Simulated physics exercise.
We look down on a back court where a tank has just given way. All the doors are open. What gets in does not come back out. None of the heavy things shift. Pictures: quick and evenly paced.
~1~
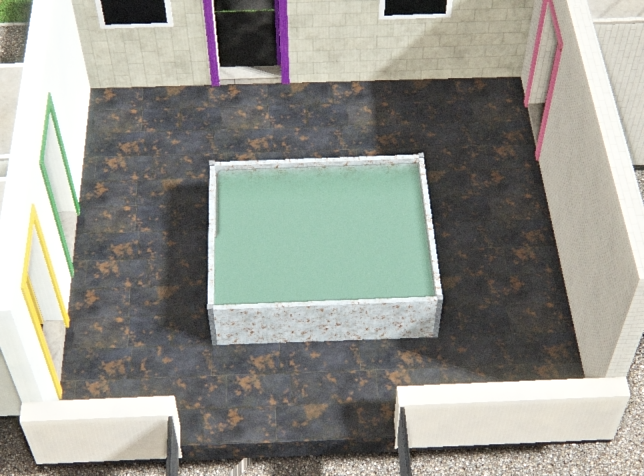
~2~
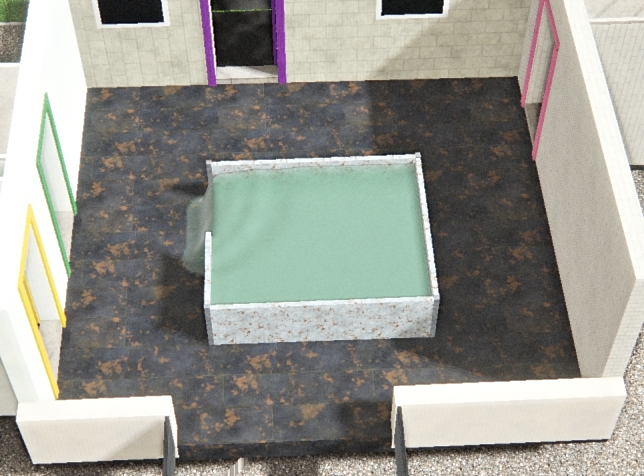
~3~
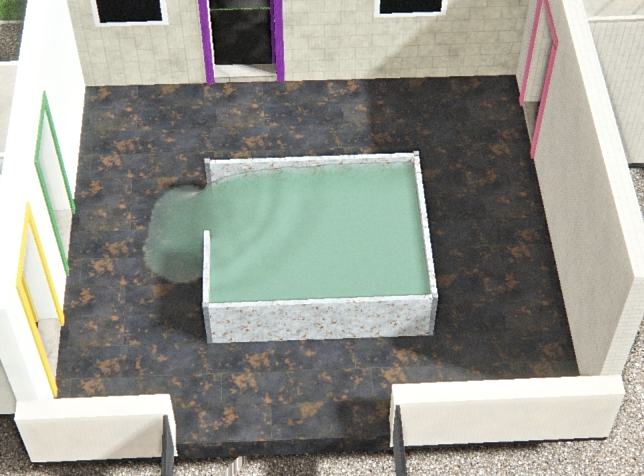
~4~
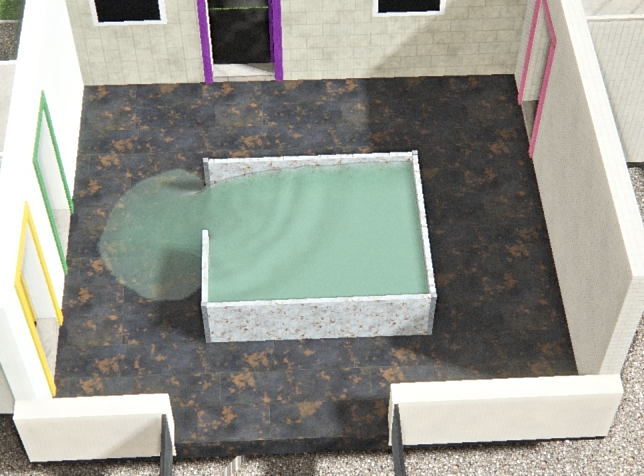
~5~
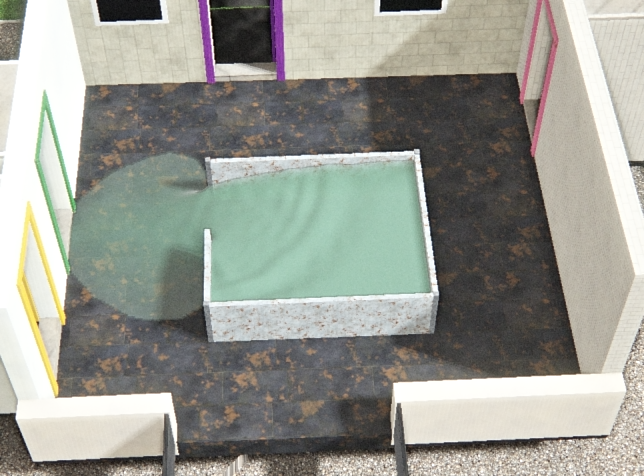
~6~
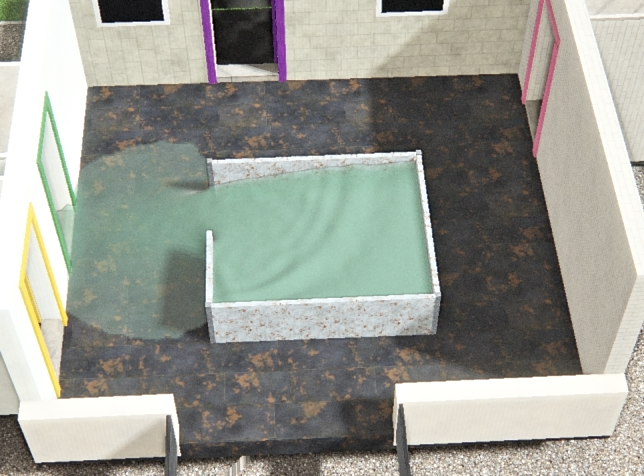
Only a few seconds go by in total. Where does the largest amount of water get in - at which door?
At the green door.
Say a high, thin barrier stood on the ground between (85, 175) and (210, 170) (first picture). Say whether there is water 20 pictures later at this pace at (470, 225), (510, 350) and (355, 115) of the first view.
The first spot is unreached, the second unreached, the third unreached.
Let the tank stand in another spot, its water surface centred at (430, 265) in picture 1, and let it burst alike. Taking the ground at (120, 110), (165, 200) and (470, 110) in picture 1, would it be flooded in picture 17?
In order: Reached, reached, unreached.
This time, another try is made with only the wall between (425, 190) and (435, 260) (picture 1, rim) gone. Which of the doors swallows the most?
I'd say the door marked pink.
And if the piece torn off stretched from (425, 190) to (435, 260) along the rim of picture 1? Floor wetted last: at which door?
Answer: The one in green.
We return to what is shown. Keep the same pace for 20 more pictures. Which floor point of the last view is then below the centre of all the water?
That puts it at around (254, 238).
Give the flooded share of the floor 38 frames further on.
I reckon 90 per cent or so.
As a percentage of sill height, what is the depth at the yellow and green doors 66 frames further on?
In order: Roughly 30 and 110 in a hundred.
A moment on, water covers 20 % of the floor; yellow door wet at the sill, nothing in, pink door not reached, green door a lot in, purple door not reached.
Next, water covers 30 % of the floor; yellow door wet at the sill, nothing in, pink door not reached, green door a lot in, purple door not reached.
Then, water covers 55 % of the floor; yellow door wet at the sill, nothing in, pink door not reached, green door a lot in, purple door wet at the sill, nothing in.
Later, water covers 90 % of the floor; yellow door wet at the sill, nothing in, pink door some in, green door a lot in, purple door wet at the sill, nothing in.
In the end, water covers 100 % of the floor; yellow door wet at the sill, nothing in, pink door a lot in, green door a lot in, purple door wet at the sill, nothing in; the green door has let in the most.
